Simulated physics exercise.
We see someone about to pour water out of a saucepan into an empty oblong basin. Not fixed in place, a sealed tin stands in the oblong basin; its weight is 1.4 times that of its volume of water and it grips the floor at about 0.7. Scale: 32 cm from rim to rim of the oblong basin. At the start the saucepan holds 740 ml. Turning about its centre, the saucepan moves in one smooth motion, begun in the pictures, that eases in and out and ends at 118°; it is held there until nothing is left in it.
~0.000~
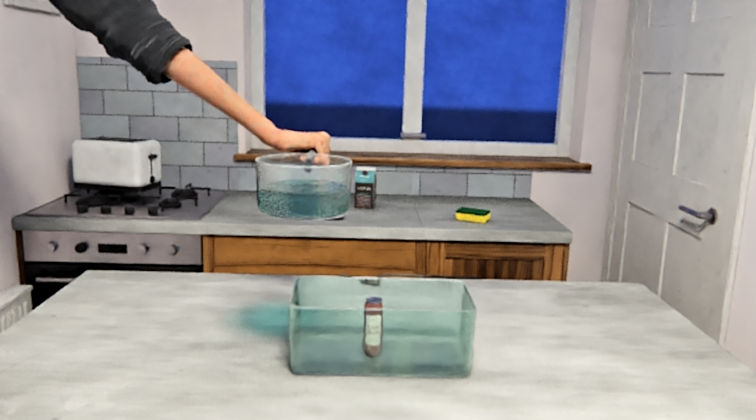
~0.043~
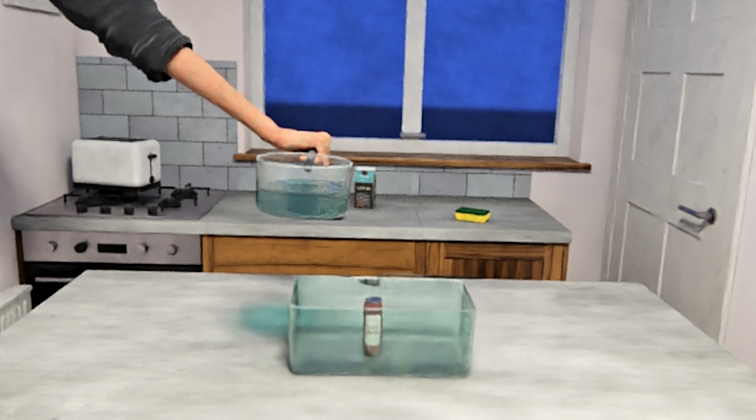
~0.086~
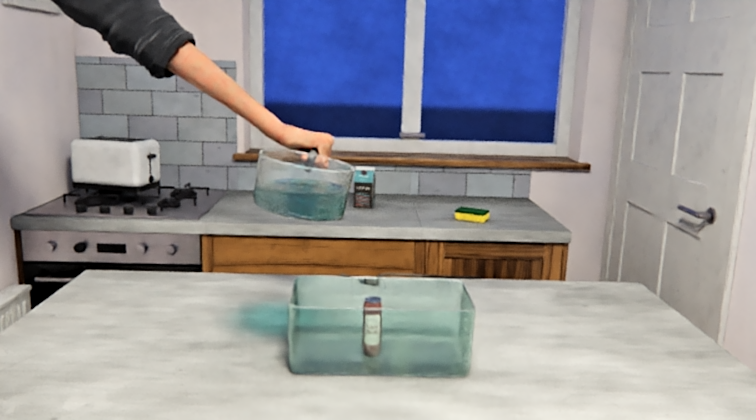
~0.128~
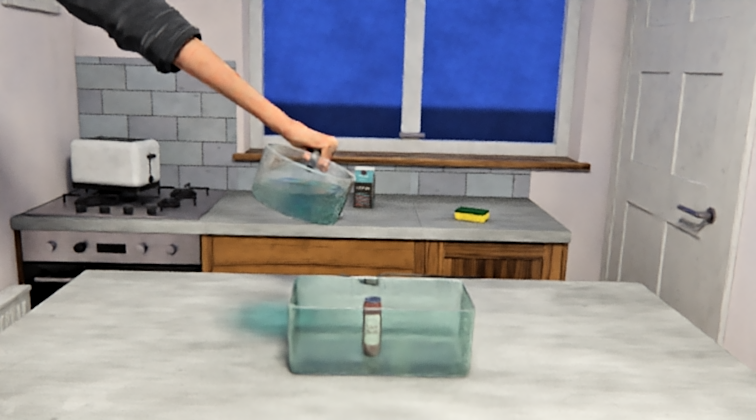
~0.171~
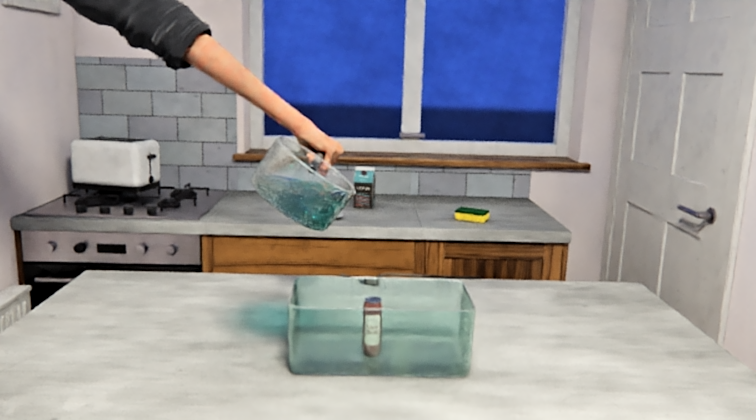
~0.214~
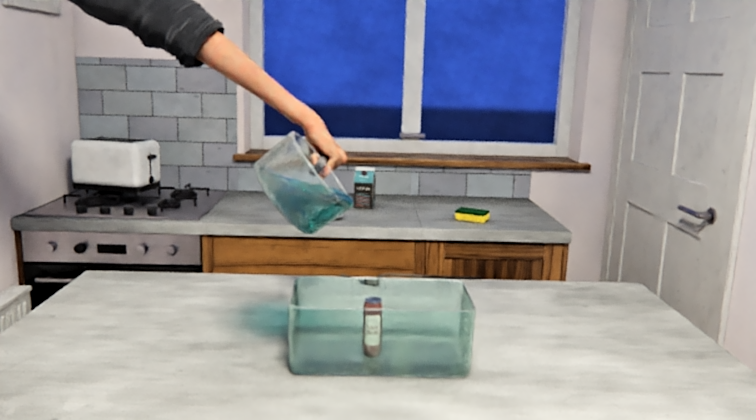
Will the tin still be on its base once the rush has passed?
It ends up tipped over.
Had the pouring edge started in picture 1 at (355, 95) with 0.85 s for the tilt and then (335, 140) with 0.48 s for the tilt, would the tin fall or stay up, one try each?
Run one: It does not tip. Run two: It tumbles.
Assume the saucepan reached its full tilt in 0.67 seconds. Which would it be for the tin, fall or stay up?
The tin stays balanced.
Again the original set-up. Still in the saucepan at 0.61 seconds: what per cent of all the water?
Around 2 in a hundred is still there.
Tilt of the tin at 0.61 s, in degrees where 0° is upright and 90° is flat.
The tilt comes to near 10°.
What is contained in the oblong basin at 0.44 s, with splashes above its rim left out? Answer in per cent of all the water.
Some 26 per cent.
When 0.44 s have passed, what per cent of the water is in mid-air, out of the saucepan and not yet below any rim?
Near 60 per cent of it all.
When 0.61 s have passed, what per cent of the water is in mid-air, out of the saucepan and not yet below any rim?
Estimate: About 9 in a hundred.
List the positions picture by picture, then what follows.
Tilt 0°; pouring edge (351, 163); surface from (260, 186) to (348, 188); the oblong basin's rim runs from (293, 292) to (470, 296); the tin's top is at (374, 302), in the first frame.
Tilt 2°; pouring edge (352, 164); surface from (259, 185) to (348, 188), in the second frame.
Tilt 10°; pouring edge (353, 170); surface from (258, 184) to (348, 189), in the third frame.
Tilt 20°; pouring edge (355, 180); surface from (256, 181) to (348, 190), in the fourth frame.
Tilt 35°; pouring edge (354, 193); surface from (255, 175) to (350, 193), in the fifth frame.
Tilt 51°; pouring edge (350, 206); surface from (259, 167) to (347, 196); 1 per cent is over the edge, in the sixth frame.
After 0.44 s the tilt is 117° and 15 per cent is still to pour; the tin stands where it began.
After 0.61 s the tilt is 118° and 2 per cent is still to pour; the tin leans 8°.
After 0.78 s the tilt is 118° and 0 per cent is still to pour; the tin leans 48°.
After 0.97 s the tilt is 118° and 0 per cent is still to pour; the tin lies on its side.
In the end the tin lies on its side.
